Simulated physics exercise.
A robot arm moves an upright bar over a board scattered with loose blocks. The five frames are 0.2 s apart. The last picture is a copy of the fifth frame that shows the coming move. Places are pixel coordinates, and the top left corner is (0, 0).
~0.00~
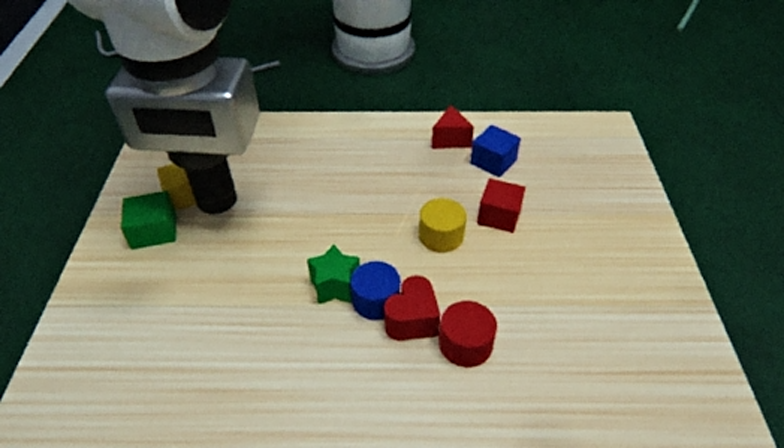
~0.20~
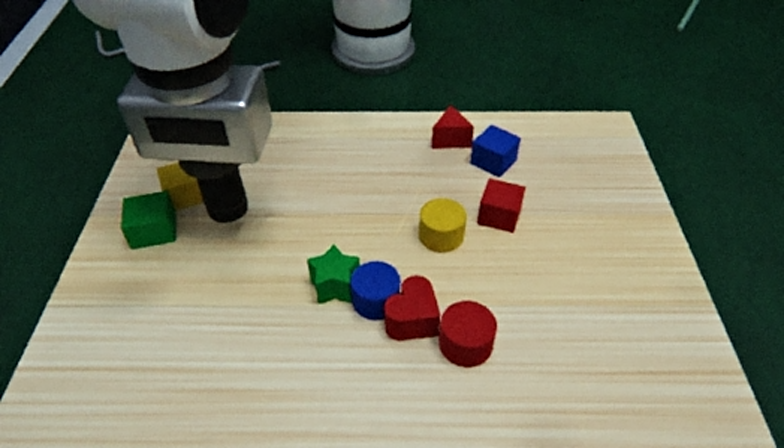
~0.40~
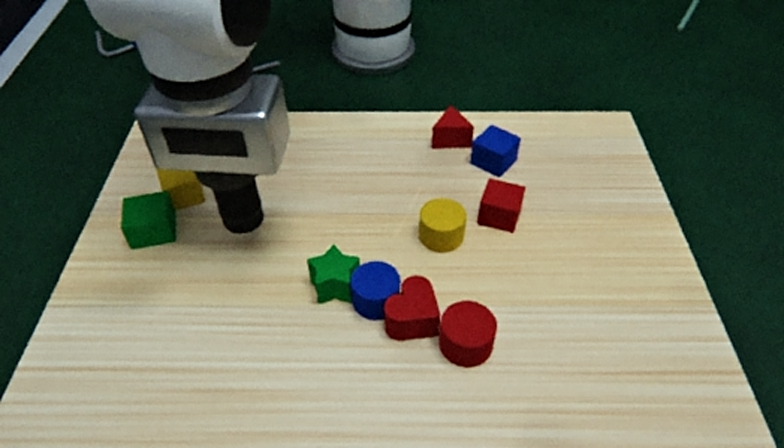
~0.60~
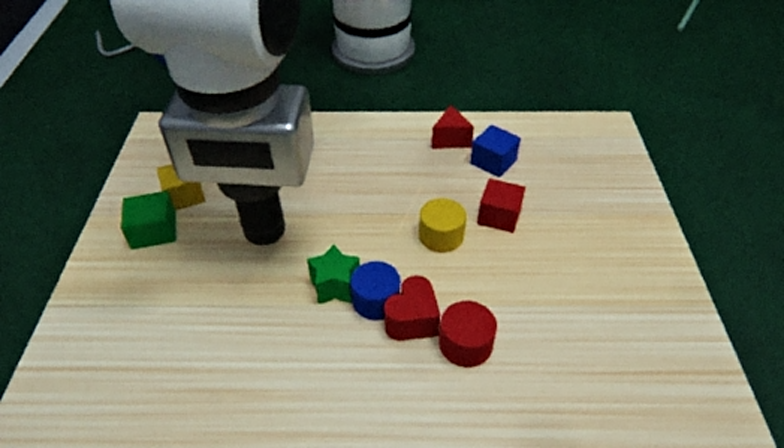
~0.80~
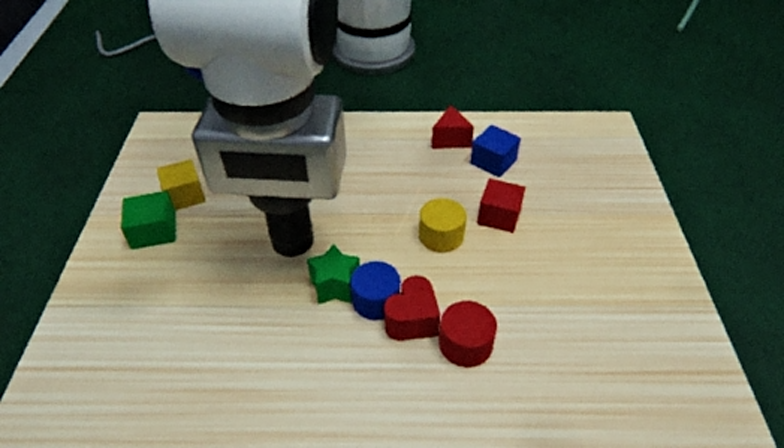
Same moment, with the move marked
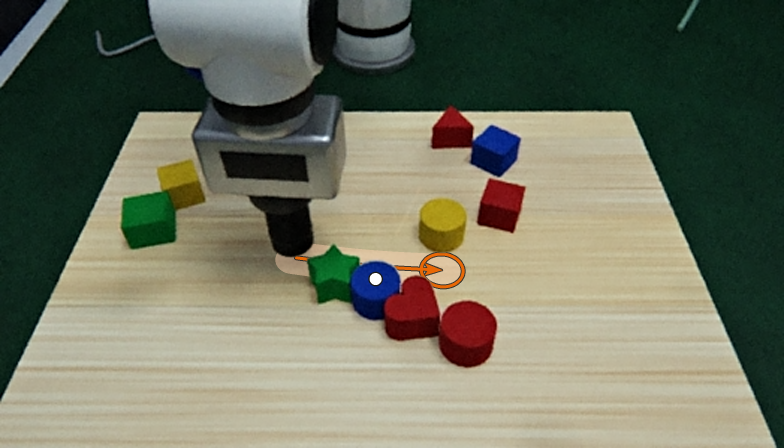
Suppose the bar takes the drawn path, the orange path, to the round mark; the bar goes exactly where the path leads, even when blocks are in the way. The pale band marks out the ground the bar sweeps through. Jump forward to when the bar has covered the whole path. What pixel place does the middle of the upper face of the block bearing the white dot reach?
I'd expect the centre of its top face to be at (415, 313).
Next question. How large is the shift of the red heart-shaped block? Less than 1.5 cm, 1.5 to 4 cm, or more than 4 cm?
By the end of the path, it will have gone past 4 cm.
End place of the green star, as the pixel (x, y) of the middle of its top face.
Around (391, 275).
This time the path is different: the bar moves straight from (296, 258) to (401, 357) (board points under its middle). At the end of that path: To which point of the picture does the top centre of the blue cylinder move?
When the path ends, it will be at (487, 367).
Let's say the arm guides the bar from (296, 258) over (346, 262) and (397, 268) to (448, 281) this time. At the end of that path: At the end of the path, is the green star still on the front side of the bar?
No
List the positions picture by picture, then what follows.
In the first frame, bar tip (218, 201); block tops, green star (333, 264); blue cylinder (376, 279); red heart-shaped block (414, 300); red cylinder (469, 323).
In the second frame, bar (229, 210); blocks unchanged.
In the third frame, bar (244, 220); blocks unchanged.
In the fourth frame, bar (265, 231); blocks unchanged.
In the fifth frame, bar (293, 242); green star (333, 264); blue cylinder (376, 279); red heart-shaped block (414, 300); red cylinder (469, 323).
Path on the board, from (296, 258) via (344, 264) and (393, 268), ending at (442, 270); the dot is on the blue cylinder.
The first path, step by step. One third of the way, bar (342, 248); green star (354, 271), turned 15° clockwise; blue cylinder (392, 289); red heart-shaped block (427, 313); red cylinder (482, 330).
Two thirds of the way, bar (393, 252); green star (386, 277), turned 45° clockwise; blue cylinder (415, 309); red heart-shaped block (444, 342), turned 20° clockwise; red cylinder (497, 342).
At the end, bar (444, 255); green star (391, 275), turned 65° clockwise; blue cylinder (415, 313); red heart-shaped block (445, 345), turned 15° clockwise; red cylinder (498, 343).
